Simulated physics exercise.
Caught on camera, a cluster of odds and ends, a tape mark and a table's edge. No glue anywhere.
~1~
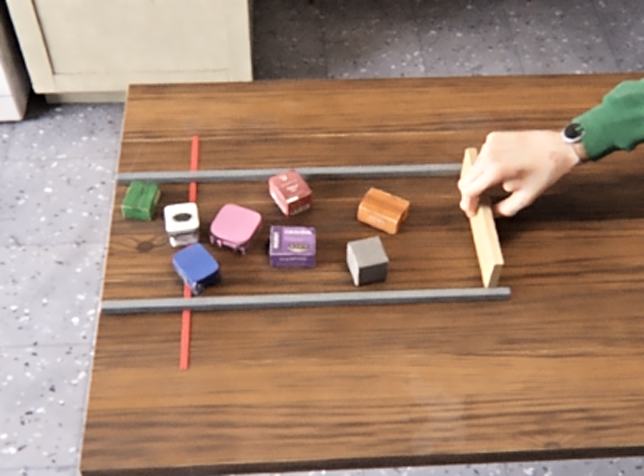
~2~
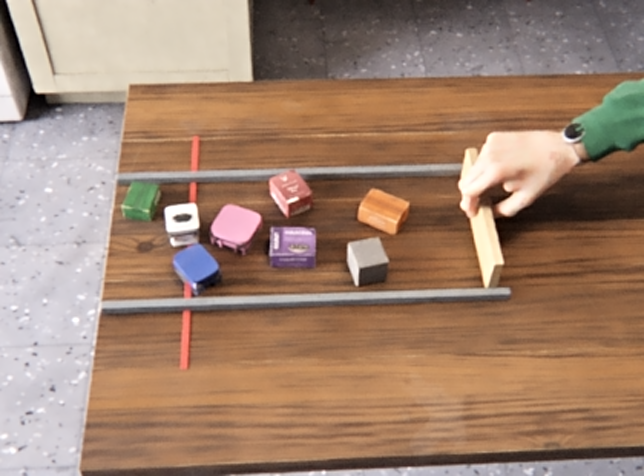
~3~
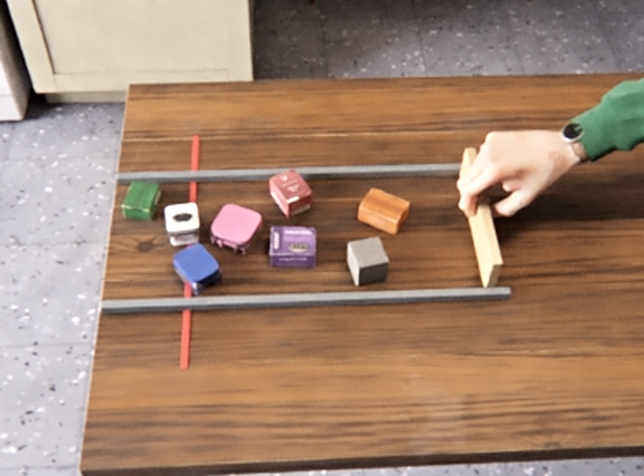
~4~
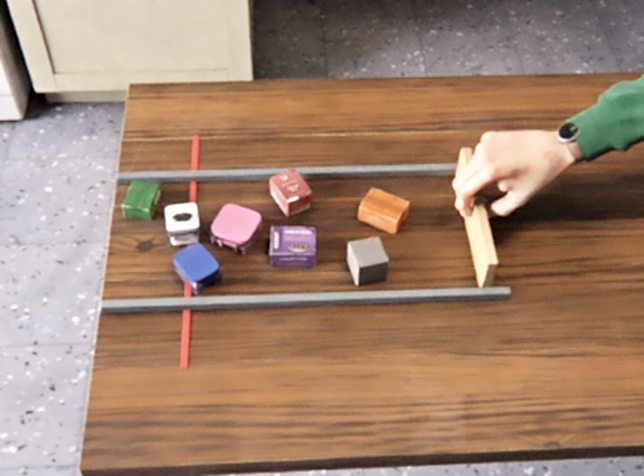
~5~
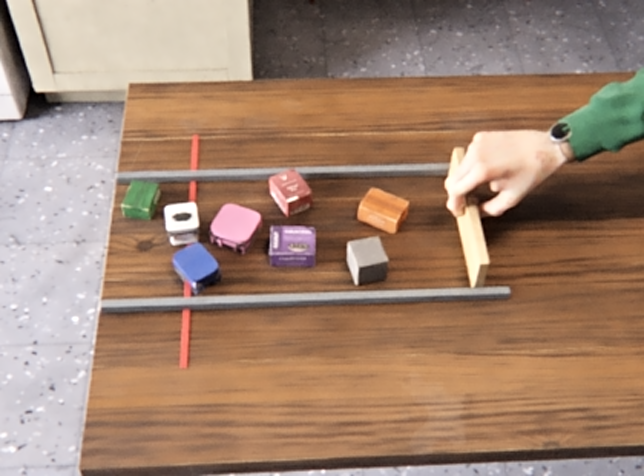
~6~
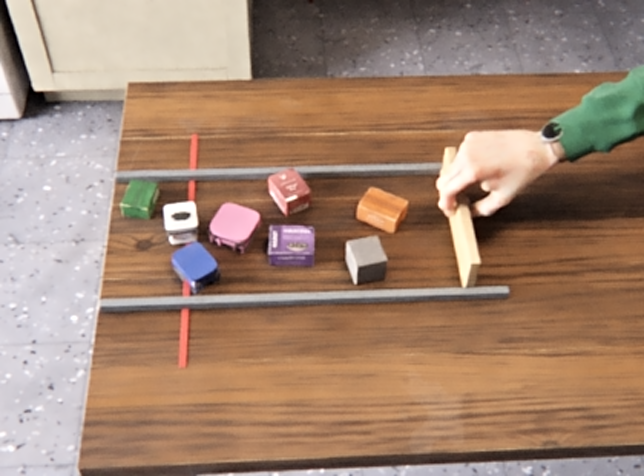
A hand in a green sleeve slides a wooden board slightly to the left between two grey rails on a wooden table, while the scattered small boxes and blocks, some near a red tape line, stay essentially still.
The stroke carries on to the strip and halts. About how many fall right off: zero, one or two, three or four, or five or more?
Here the number that fall off is one or two.
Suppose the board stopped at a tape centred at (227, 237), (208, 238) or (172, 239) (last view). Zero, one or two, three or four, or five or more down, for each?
For each place: None; zero; 1 or 2.
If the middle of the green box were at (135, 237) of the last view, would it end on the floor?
From there it drops off.
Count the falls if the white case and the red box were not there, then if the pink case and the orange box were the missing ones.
It would be 1 and 0.
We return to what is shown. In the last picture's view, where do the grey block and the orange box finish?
About (170, 267), and the other about (164, 220).
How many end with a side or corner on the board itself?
The number is 3.
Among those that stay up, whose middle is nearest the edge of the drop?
The white case.
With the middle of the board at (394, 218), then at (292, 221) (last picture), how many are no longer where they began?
1 and 6.
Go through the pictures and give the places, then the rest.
The first frame shows green box (141, 201); white case (183, 225); blue case (197, 269); board (481, 217); tape (190, 240).
The second frame shows white case (183, 226); purple box (294, 247).
The third frame shows blue case (197, 269); red box (291, 193).
The fourth frame shows green box (142, 201); grey block (368, 261).
The fifth frame shows white case (183, 225); orange box (383, 211).
The sixth frame shows green box (140, 200); white case (182, 224); blue case (196, 268); board (459, 216); tape (189, 238).
A little later, none off yet; green box at rest near (140, 200); white case at rest near (182, 224); blue case at rest near (196, 268).
Next, none off yet; green box at rest near (140, 200); white case moving near (176, 223); blue case at rest near (196, 268).
Later still, none off yet; green box moving near (135, 197); white case shifted about its own width near (148, 223); blue case shifted about its own width near (169, 271).
When it is over, the number that fall off is one or two; down, green box.
